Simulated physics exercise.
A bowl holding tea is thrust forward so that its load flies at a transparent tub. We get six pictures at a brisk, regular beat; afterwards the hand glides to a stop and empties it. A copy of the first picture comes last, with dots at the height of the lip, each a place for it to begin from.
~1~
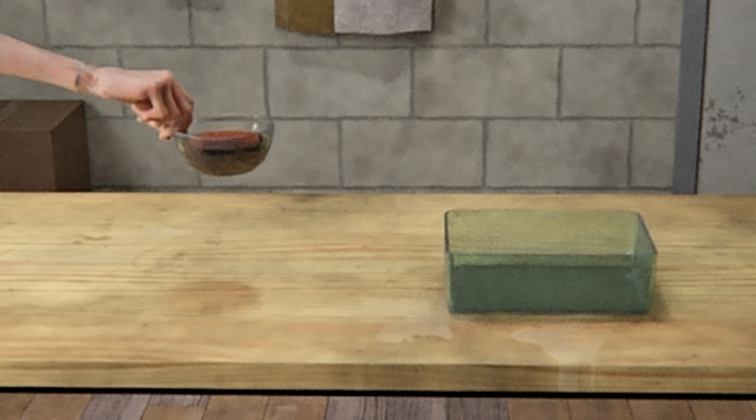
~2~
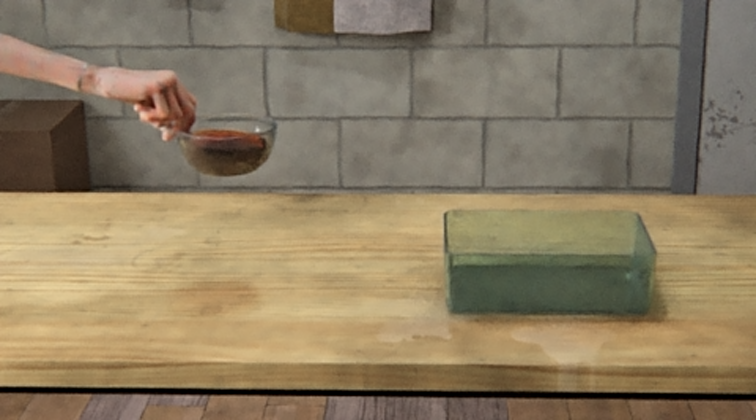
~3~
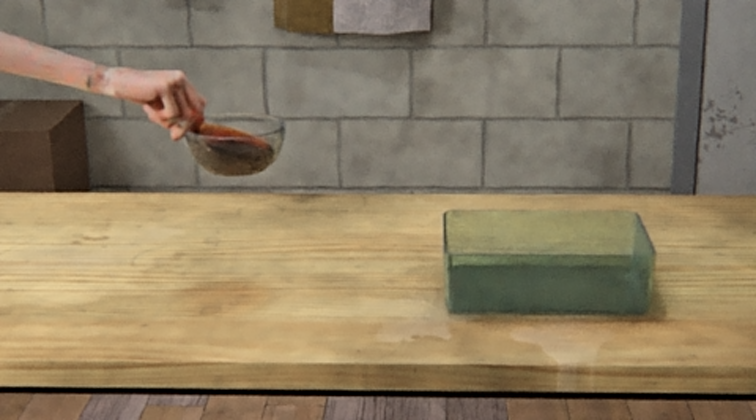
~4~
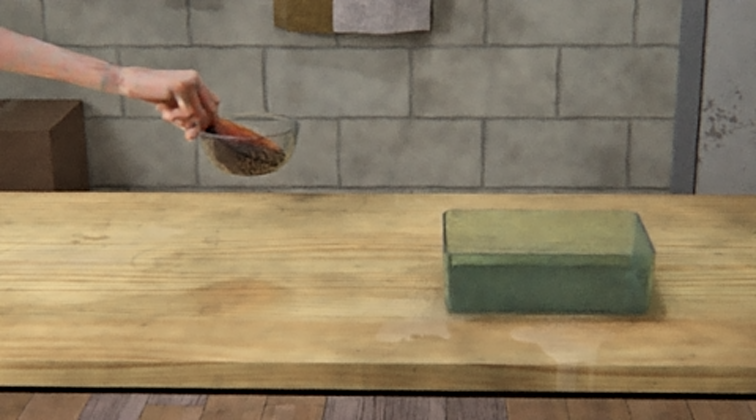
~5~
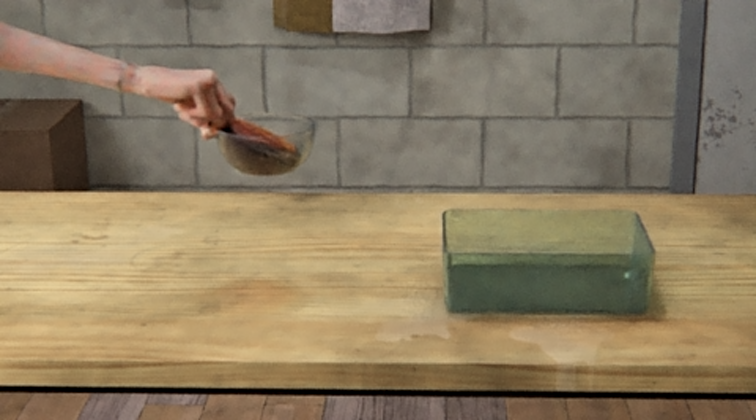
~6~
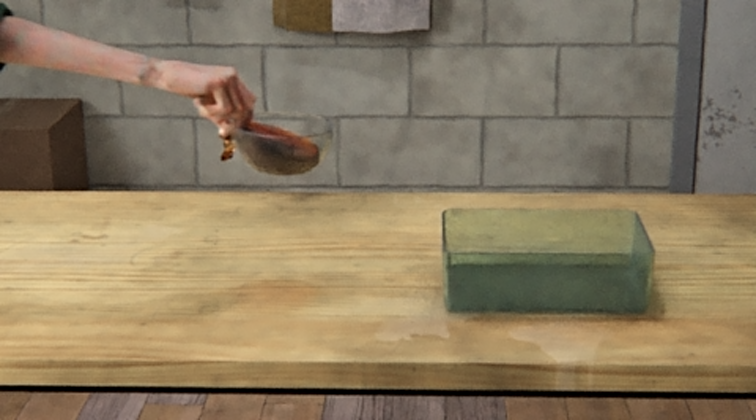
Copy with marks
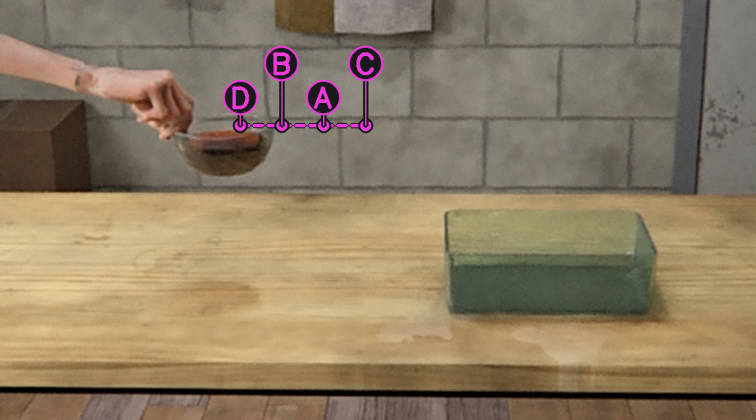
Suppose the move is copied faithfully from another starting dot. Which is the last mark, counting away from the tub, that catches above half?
Choose A.
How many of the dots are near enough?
Two of the four.
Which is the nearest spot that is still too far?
Spot B.
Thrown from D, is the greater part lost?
Yes, that goes wrong.
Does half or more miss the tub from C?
No.
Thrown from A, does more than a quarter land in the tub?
Yes, clearly.
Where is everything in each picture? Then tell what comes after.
The first picture shows upright, lip at (272, 125); tub from (447, 311) to (651, 312); nothing has left yet.
The second picture shows upright, lip at (274, 125); nothing has left yet.
The third picture shows upright, lip at (283, 125); nothing has left yet.
The fourth picture shows upright, lip at (297, 125); tea is over the rim, down to (198, 125).
The fifth picture shows upright, lip at (313, 125); tea is over the rim, down to (210, 135).
The sixth picture shows tipped about 3°, lip at (332, 126); tea is over the rim, down to (224, 157).
In magenta, A at (323, 125); B at (281, 125); C at (365, 125); D at (240, 125).
If A is chosen, about 62 % lands in the tub, 32 % falls short and 6 % goes beside or beyond.
If B is chosen, about 33 % lands in the tub, 64 % falls short and 4 % goes beside or beyond.
If C is chosen, about 90 % lands in the tub, 5 % falls short and 5 % goes beside or beyond.
If D is chosen, about 4 % lands in the tub, 96 % falls short.
